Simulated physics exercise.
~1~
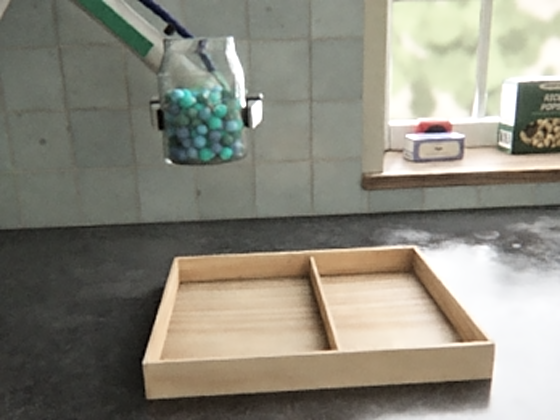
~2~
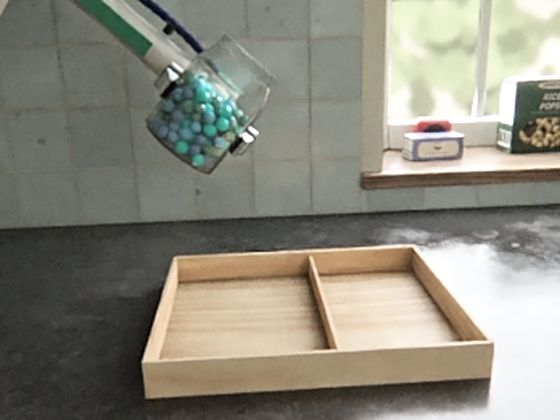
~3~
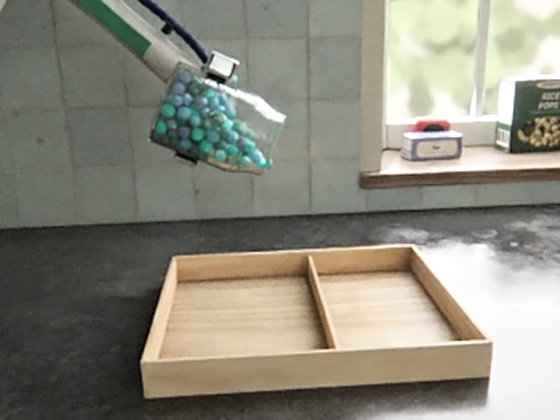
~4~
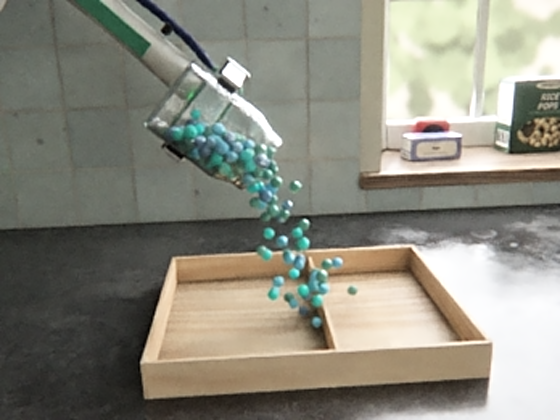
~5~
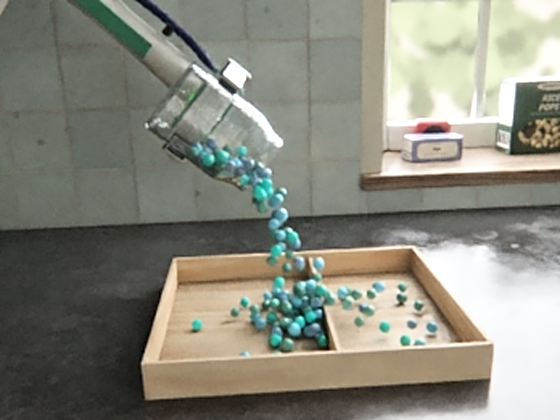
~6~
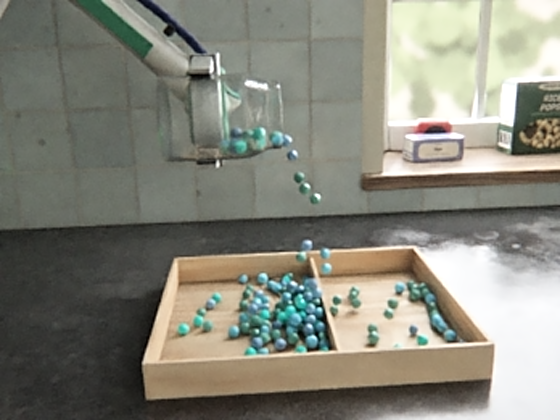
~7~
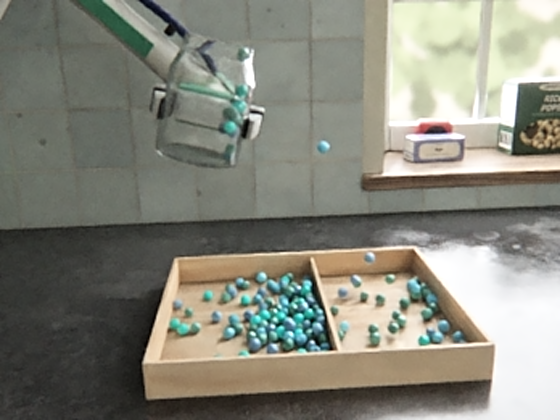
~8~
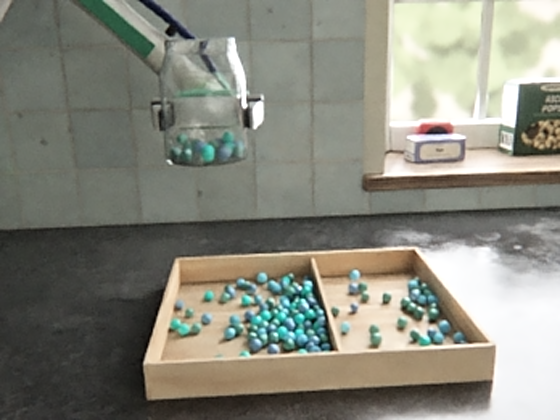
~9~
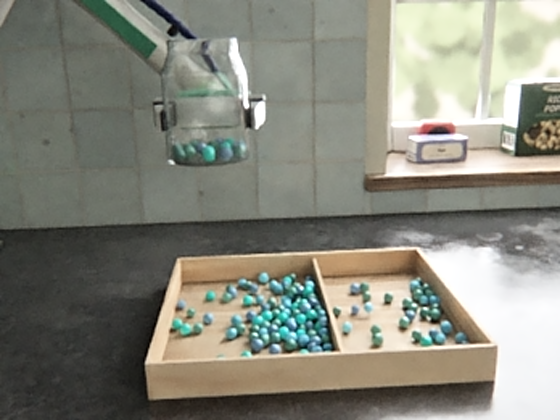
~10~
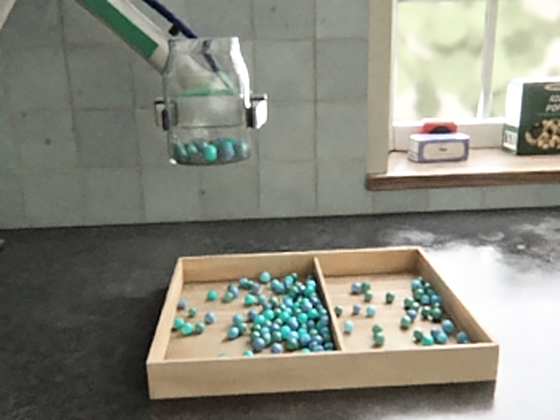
On a dark countertop by a tiled wall and a window, a robot arm holds a clear jar of round blue and green sweets above a shallow wooden tray split by a divider. The arm tips the jar to the right until its mouth points downward. Sweets stream out, landing around the divider and scattering into both parts of the tray. The arm then swings the jar back upright as the last few sweets drop. Most now lie in the tray, heaped more thickly on the left, while a small layer stays in the jar.
